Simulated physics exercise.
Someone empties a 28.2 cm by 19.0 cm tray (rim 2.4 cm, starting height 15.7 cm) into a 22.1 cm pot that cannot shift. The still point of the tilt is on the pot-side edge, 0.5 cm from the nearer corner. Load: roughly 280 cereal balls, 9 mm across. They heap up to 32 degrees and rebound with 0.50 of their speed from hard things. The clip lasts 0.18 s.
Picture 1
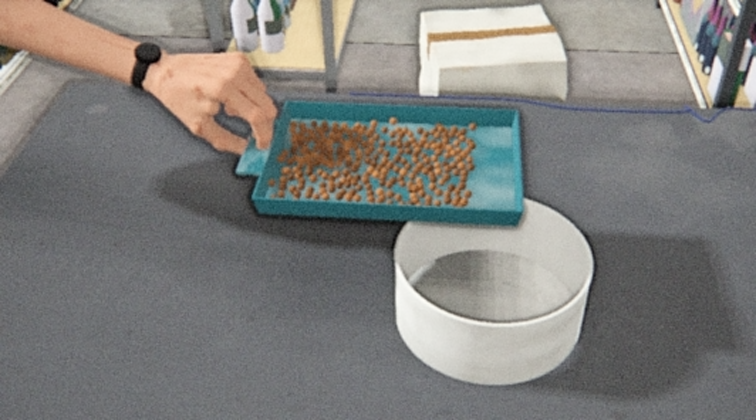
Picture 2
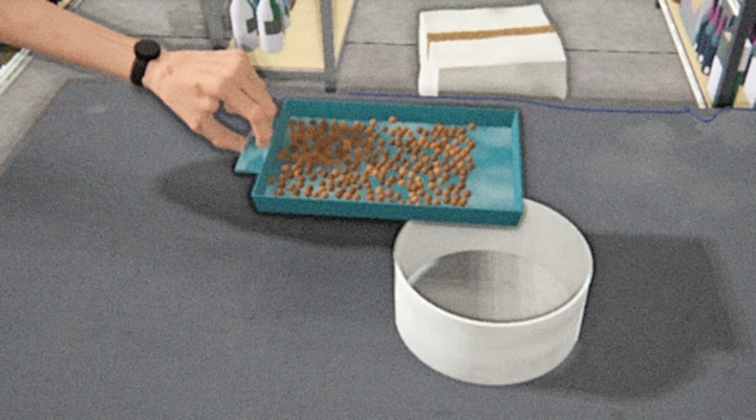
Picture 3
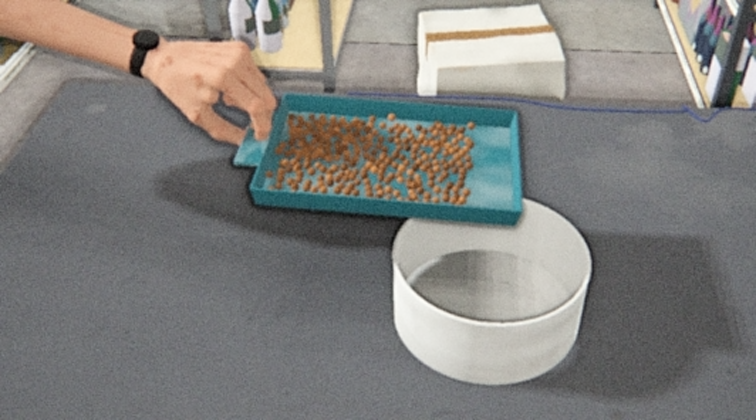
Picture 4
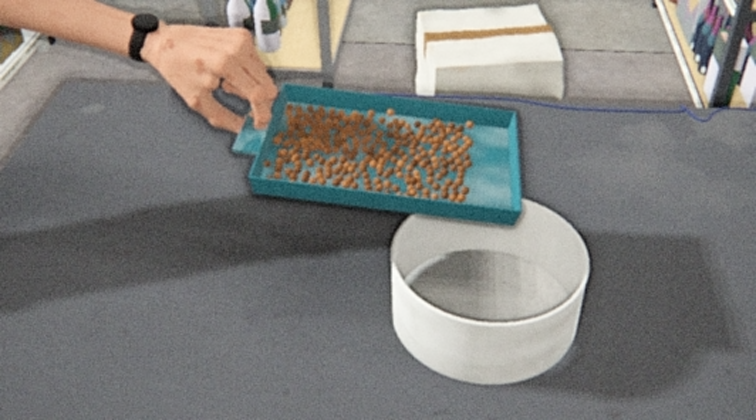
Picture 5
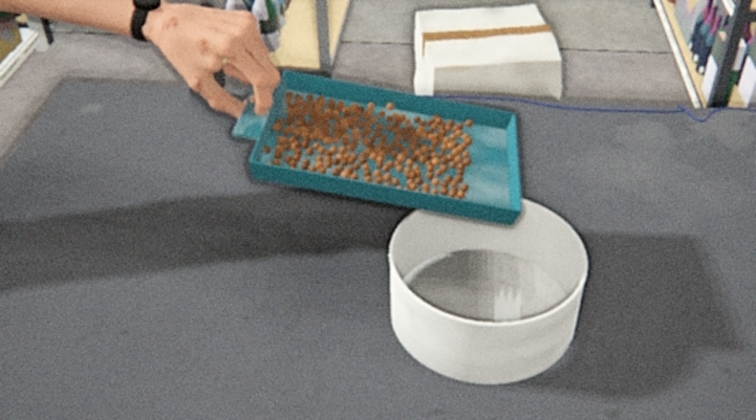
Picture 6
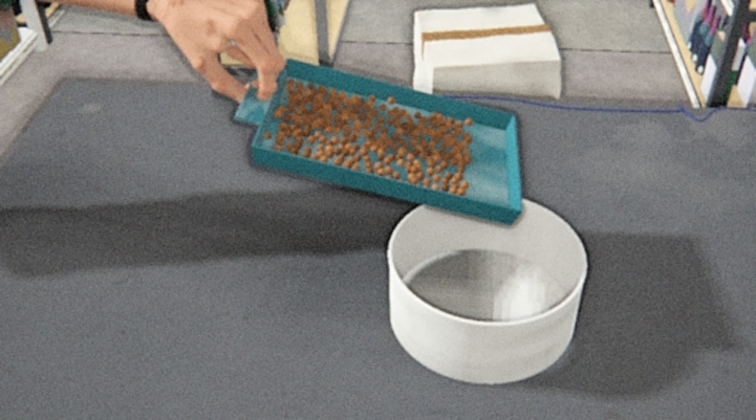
On a dark grey surface, a hand gradually raises the left end of a teal tray of small brown balls beside a white pot.
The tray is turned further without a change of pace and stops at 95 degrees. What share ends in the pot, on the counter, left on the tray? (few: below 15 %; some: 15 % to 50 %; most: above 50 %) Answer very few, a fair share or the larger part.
In the pot: A fair share; on the counter: The larger part; left on the tray: Very few.
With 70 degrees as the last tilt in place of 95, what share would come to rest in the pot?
It would be near 10 per cent.
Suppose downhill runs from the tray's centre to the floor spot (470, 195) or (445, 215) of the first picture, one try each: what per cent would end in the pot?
About 75 and 65 per cent.
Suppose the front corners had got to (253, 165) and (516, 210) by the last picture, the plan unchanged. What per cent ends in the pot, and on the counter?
Pot 80, counter 15.
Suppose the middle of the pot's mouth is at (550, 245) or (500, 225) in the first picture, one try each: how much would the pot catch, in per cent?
Some 65 and 75 per cent.
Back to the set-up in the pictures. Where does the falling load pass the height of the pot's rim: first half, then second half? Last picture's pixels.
First near (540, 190), later near (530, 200).
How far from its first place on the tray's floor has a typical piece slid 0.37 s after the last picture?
Some 10 cm.
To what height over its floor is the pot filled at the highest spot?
About 2.0 cm.
Then, 0.37 s after the last picture, tilt 54 degrees; the tray holds 100 %, the pot 0 %.
Then, 0.61 s after the last picture, tilt 80 degrees; the tray holds 70 %, the pot 5 %.
Then, 0.95 s after the last picture, tilt 95 degrees; the tray holds 30 %, the pot 25 %.
In the end, pot 40 %, counter 60 %, tray 0 %.
